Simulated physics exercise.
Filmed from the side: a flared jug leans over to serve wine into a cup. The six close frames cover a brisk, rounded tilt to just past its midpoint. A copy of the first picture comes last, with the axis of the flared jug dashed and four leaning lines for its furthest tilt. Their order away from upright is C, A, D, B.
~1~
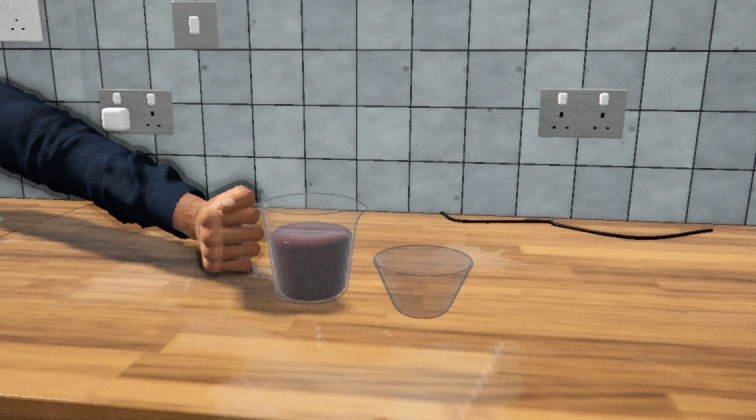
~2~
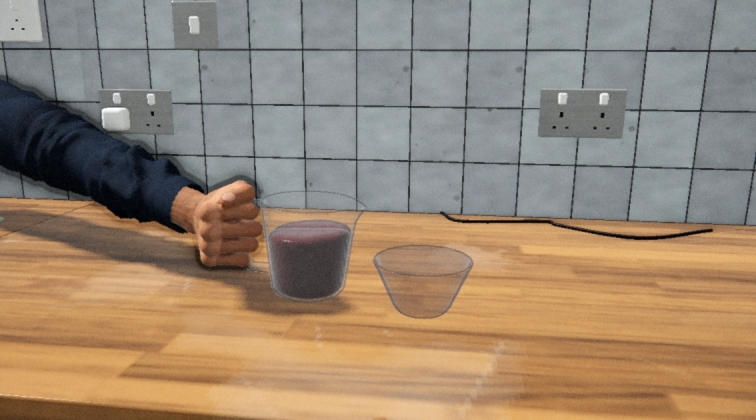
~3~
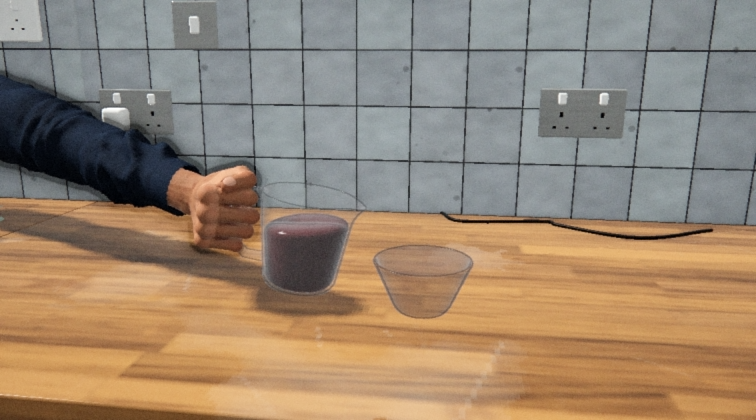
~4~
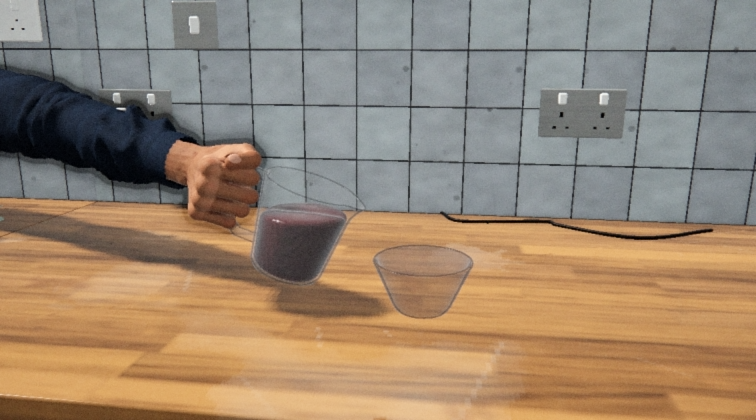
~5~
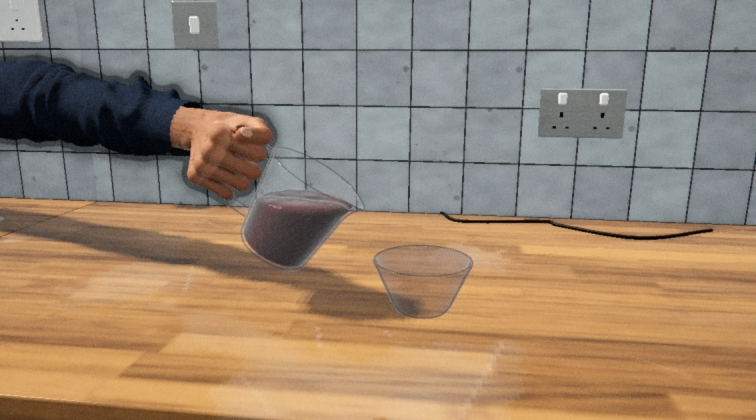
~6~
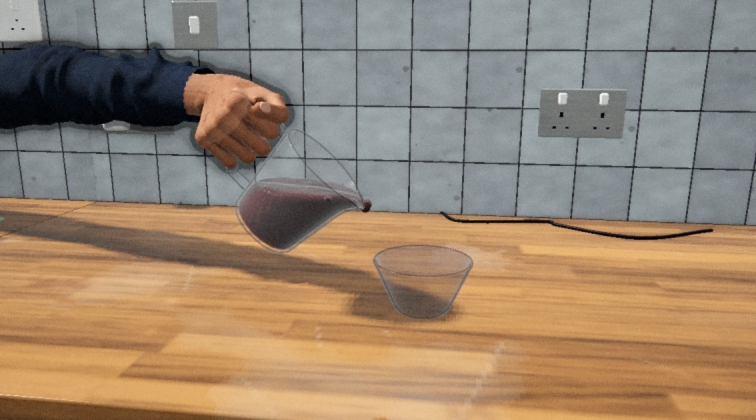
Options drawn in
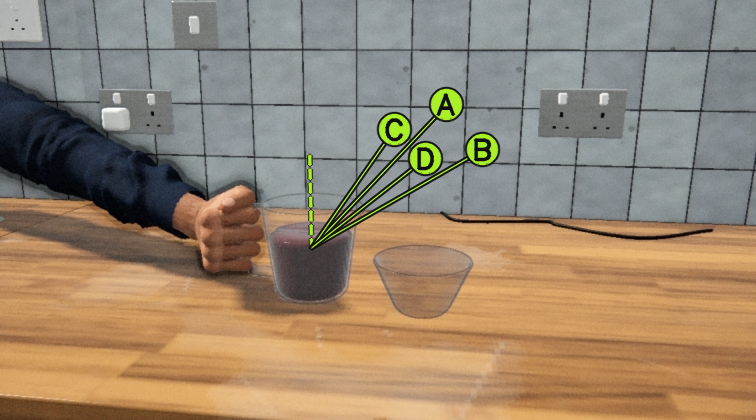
A hand in a dark blue sleeve lifted and tilted a clear jug of dark wine to the right, toward a small empty cup on the wooden counter, until wine just began slipping over its lip.
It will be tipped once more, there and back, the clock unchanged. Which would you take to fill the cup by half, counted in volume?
Go for B.
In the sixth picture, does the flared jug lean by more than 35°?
Yes, it does.
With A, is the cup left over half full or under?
Under half.
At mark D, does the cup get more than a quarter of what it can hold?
Yes, clearly.
On the marked copy, A at (435, 117); B at (467, 158); C at (384, 143); D at (412, 169).
Choosing A, the cup ends with about 13 % of what it can hold.
Choosing B, the cup ends with about 52 % of what it can hold; 4 % of the wine is spilt.
Choosing C, the cup ends with about 2 % of what it can hold.
Choosing D, the cup ends with about 30 % of what it can hold; 3 % of the wine is spilt.
